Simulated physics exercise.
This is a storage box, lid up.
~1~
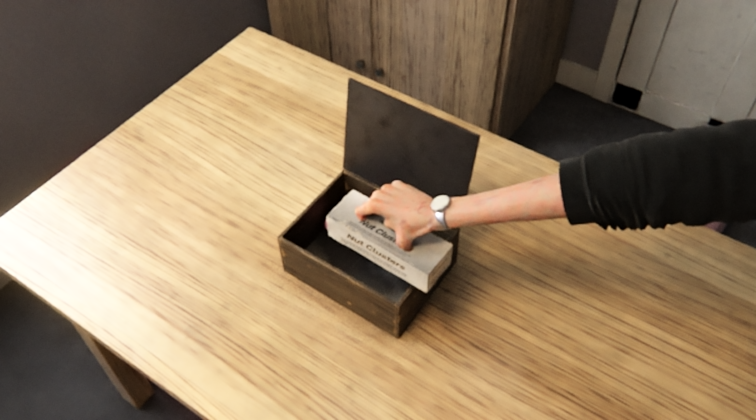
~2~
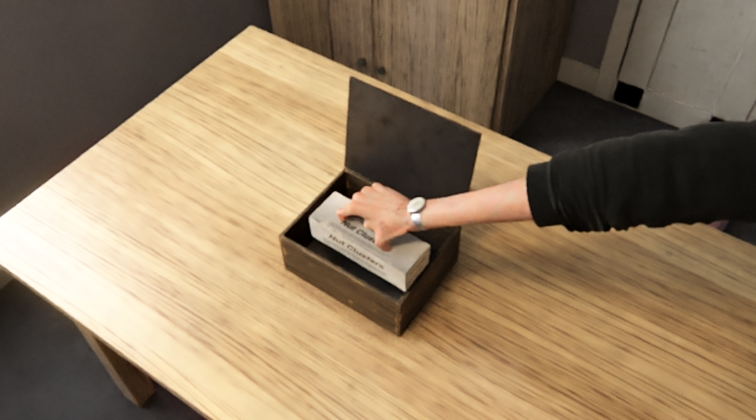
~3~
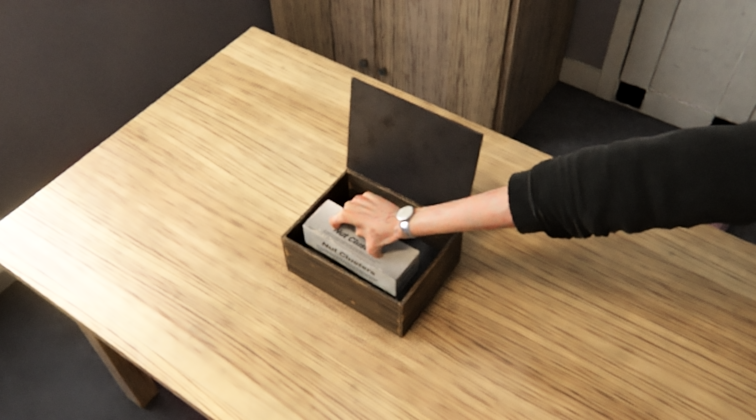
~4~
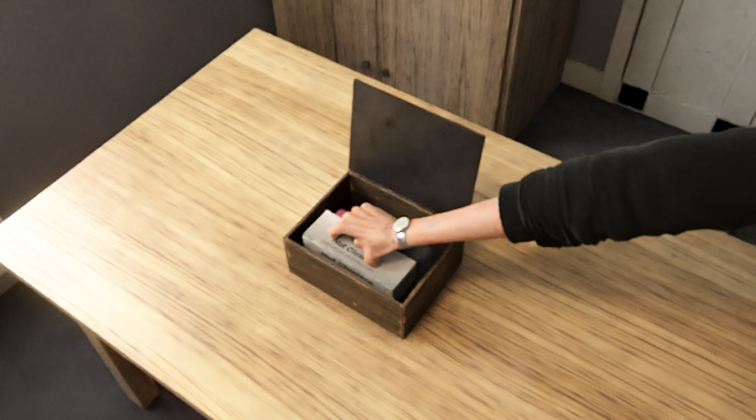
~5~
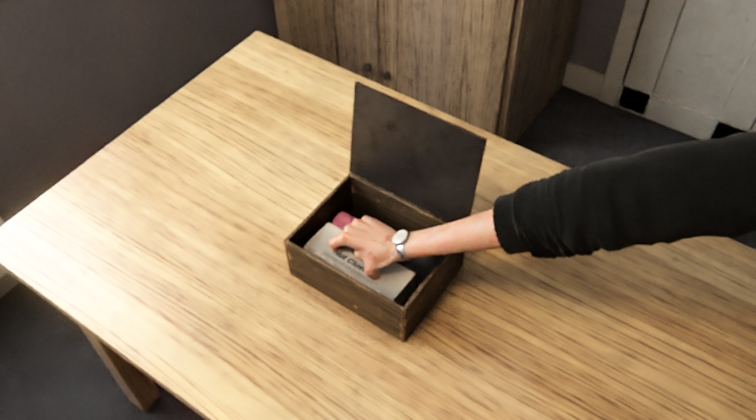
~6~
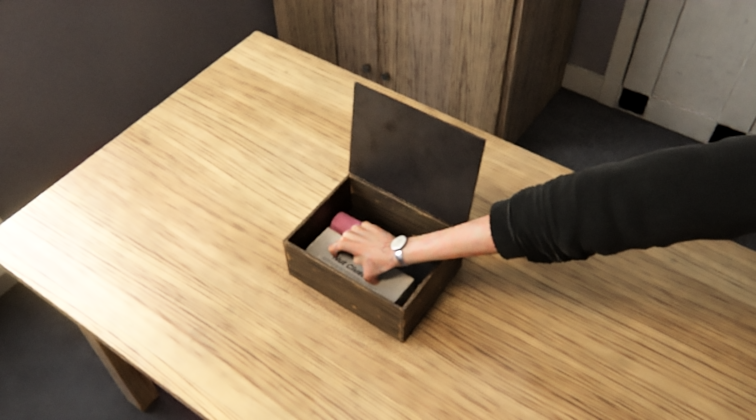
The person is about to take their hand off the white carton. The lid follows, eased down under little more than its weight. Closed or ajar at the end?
The lid closes.
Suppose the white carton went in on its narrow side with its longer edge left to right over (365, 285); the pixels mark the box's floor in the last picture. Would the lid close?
Then it closes.
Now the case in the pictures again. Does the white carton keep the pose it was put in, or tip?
The white carton stays as placed.
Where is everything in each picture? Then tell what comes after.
In the first picture, coming down; white carton (389, 240).
In the second picture, coming down; white carton (369, 240).
In the third picture, coming down; white carton (361, 247).
In the fourth picture, coming down; white carton (359, 257).
In the fifth picture, coming down; white carton (359, 268).
In the sixth picture, in place under the hand; white carton (359, 274).
Then, 1.50 s later than the last frame, lid 70° above the rim.
Then, 1.80 s later than the last frame, lid 32° above the rim.
When it is over, lid shut; both as before. End places, in pixels of the last picture, white carton near (359, 274).
